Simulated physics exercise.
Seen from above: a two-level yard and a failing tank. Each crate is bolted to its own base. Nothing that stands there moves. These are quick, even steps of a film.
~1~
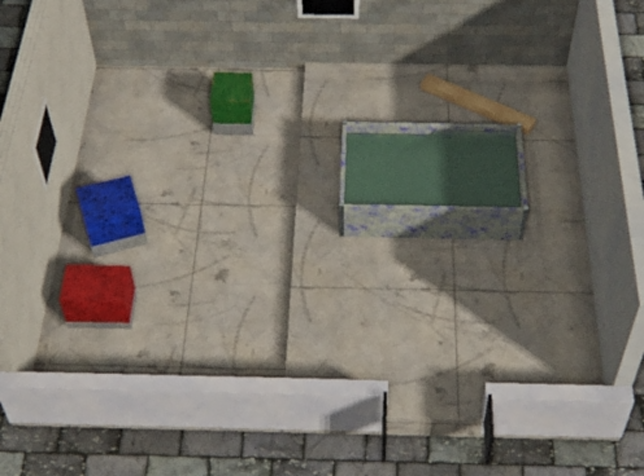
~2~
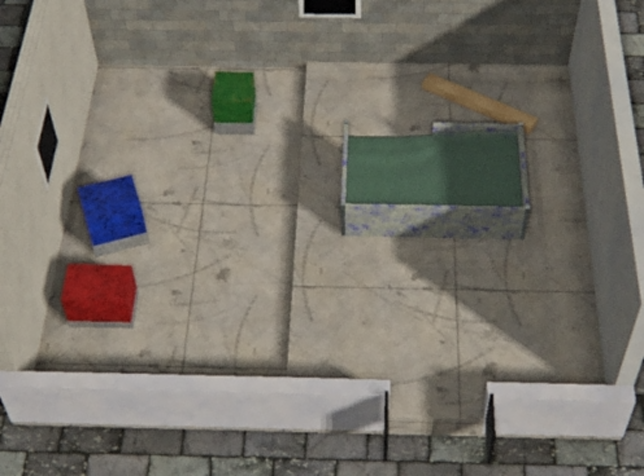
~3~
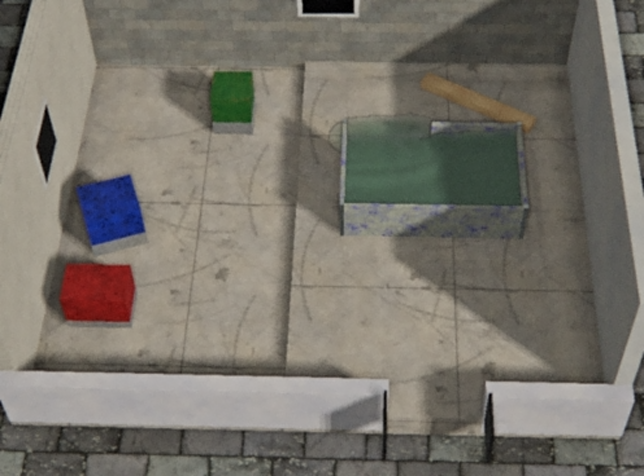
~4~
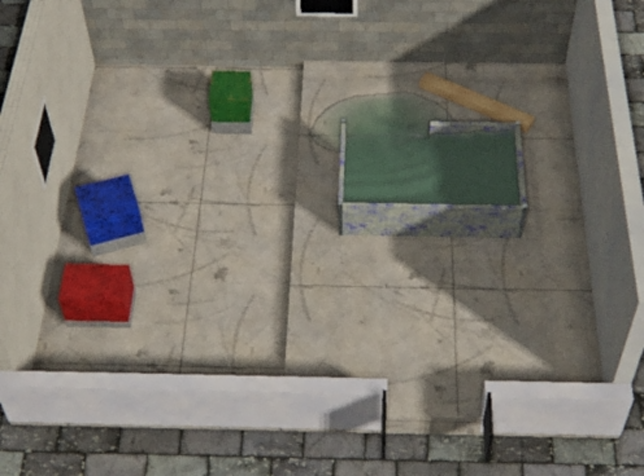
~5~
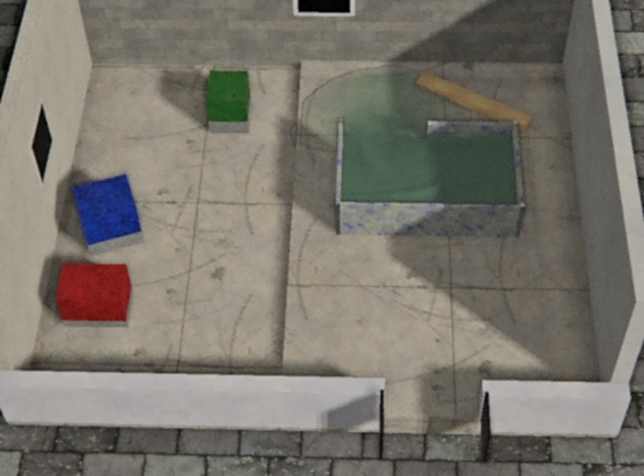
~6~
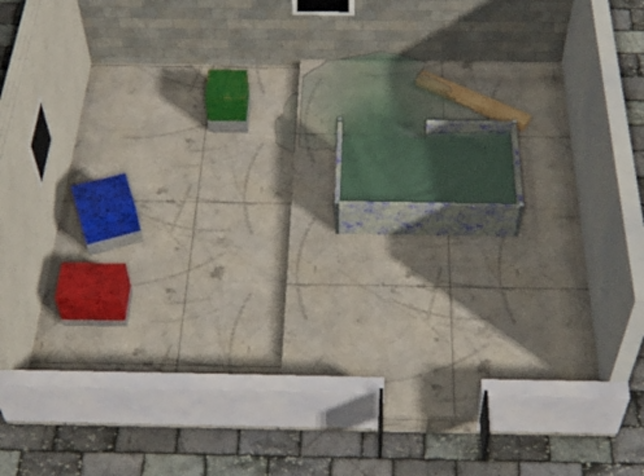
In a walled yard, greenish water pours from a tank's far side and spreads behind it.
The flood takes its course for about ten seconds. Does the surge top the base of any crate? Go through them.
In the end: The green crate escapes dry; the red crate escapes dry; the blue crate escapes dry.
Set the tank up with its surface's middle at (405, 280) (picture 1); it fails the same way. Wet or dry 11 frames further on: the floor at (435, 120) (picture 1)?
There: Covered.
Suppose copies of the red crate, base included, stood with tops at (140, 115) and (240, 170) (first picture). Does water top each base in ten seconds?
In turn: Gets wet, keeps dry.
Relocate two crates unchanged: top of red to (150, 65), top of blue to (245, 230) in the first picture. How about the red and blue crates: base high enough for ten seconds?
Then: The red one takes water, the blue one is spared.
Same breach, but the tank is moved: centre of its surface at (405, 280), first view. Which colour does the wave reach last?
It is the red-painted one.
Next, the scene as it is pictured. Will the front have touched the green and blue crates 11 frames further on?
Then: At green already wet, at blue not yet.
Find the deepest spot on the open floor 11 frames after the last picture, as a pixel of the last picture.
I would point to (363, 66).
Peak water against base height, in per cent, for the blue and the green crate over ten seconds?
In turn 80 and 70 per cent.
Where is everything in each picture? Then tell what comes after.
In the first picture, the tank at (432, 168) is whole and still.
In the second picture, water pours out on the tank's far side and has run to a hidden place.
In the third picture, the front is at (426, 121), out from the gap on the tank's far side.
In the fourth picture, the front is at (410, 96), out from the gap on the tank's far side.
In the fifth picture, the front is at (400, 70), out from the gap on the tank's far side.
In the sixth picture, the front is at (335, 61), out from the gap on the tank's far side.
A moment on, water covers 15 % of the floor; the green crate water round its plinth, the red crate not reached, the blue crate not reached.
Next, water covers 25 % of the floor; the green crate water round its plinth, the red crate not reached, the blue crate not reached.
Then, water covers 35 % of the floor; the green crate water round its plinth, the red crate not reached, the blue crate not reached.
Later, water covers 65 % of the floor; the green crate water round its plinth, the red crate water round its plinth, the blue crate water round its plinth.
In the end, water covers 90 % of the floor; the green crate stayed above the water, the red crate stayed above the water, the blue crate stayed above the water.
